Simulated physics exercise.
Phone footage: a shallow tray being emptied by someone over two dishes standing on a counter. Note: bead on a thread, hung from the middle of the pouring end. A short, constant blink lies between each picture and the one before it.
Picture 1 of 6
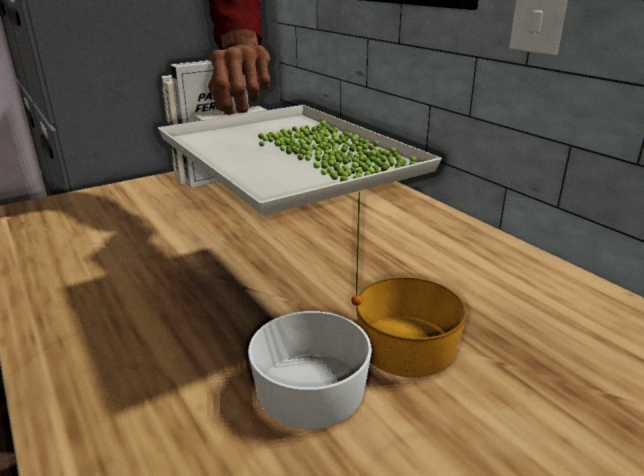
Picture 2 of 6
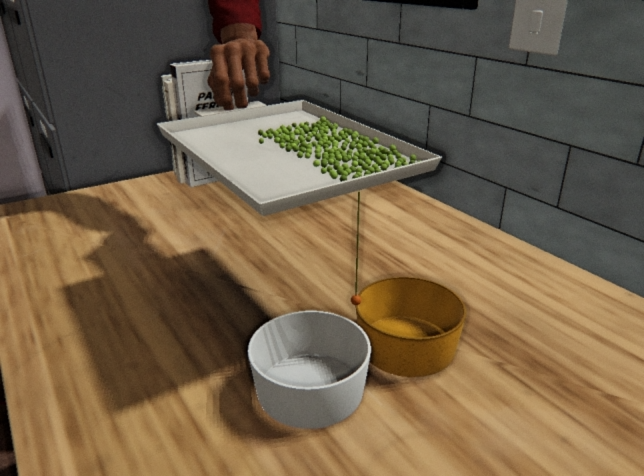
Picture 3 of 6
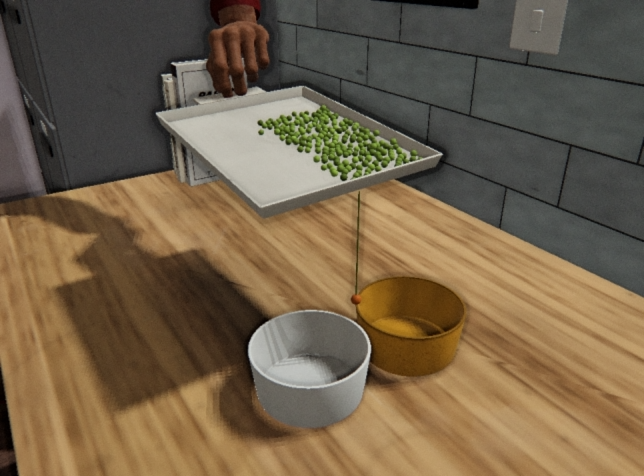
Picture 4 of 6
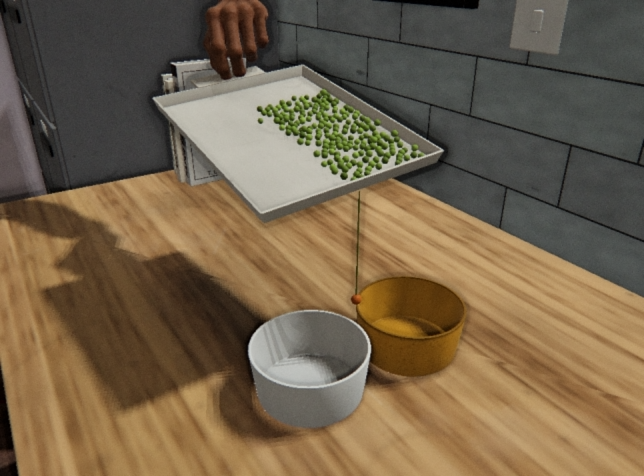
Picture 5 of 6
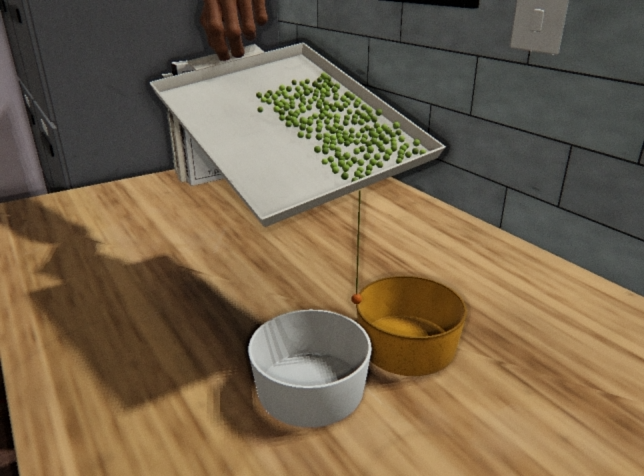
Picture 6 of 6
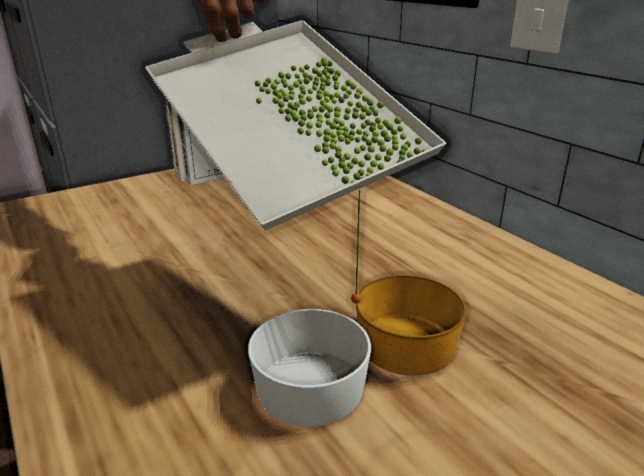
On a wooden counter, a hand held a shallow tray of green peas above a white dish and an orange one, then steadily raised the back, tilting it steeper with its left front corner dipping.
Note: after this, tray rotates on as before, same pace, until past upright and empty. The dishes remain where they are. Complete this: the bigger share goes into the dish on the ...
Left.
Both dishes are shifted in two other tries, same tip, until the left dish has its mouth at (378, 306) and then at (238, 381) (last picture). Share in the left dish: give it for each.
Trial 1 around 0 percent, trial 2 around 50 percent.
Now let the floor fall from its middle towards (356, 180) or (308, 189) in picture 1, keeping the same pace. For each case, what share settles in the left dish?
The first try would leave around 0 per cent there, the second around 80 per cent.
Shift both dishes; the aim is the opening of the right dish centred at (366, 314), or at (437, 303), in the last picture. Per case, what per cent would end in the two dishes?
You'd get about 90 per cent first and about 40 per cent second.
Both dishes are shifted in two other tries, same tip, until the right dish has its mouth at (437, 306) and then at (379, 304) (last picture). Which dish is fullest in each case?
First try: The leftmost dish. Second try: The leftmost dish.
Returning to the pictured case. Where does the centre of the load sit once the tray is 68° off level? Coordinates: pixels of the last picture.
I'd put it at about (294, 233).
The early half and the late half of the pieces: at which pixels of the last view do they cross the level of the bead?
Close to (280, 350), then close to (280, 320).
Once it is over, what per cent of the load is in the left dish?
Result: Around 80 in a hundred.
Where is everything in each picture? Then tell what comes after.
The first picture shows corners of the pouring end at (263, 200) and (436, 158), level; middle of the load at (335, 149), dried peas; left dish at (344, 401); right dish at (447, 351); bead on its thread at (356, 300).
The second picture shows corners of the pouring end at (262, 201) and (436, 157), level; middle of the load at (335, 146).
The third picture shows corners of the pouring end at (263, 204) and (437, 153), tipped barely, lowest at the left corner; middle of the load at (335, 139).
The fourth picture shows corners of the pouring end at (263, 210) and (438, 150), tipped a little, lowest at the left corner; middle of the load at (336, 130).
The fifth picture shows corners of the pouring end at (264, 215) and (439, 146), tipped clearly, lowest at the left corner; middle of the load at (337, 121).
The sixth picture shows corners of the pouring end at (264, 219) and (440, 142), tipped clearly, lowest at the left corner; middle of the load at (337, 115), most on the move; left dish at (343, 398); right dish at (446, 349).
Soon after the last picture, tray tipped steeply; about two thirds on the tray; a small part in the left dish; a stray few outside both; about a third in the air.
A little later, tray tipped past a quarter turn; a stray few on the tray; most in the left dish; about a quarter outside both; a stray few in the air.
Later still, tray tipped past a quarter turn; most in the left dish; about a quarter outside both.
At rest, tray tipped past a quarter turn; most in the left dish; none in the right dish; about a quarter outside both.
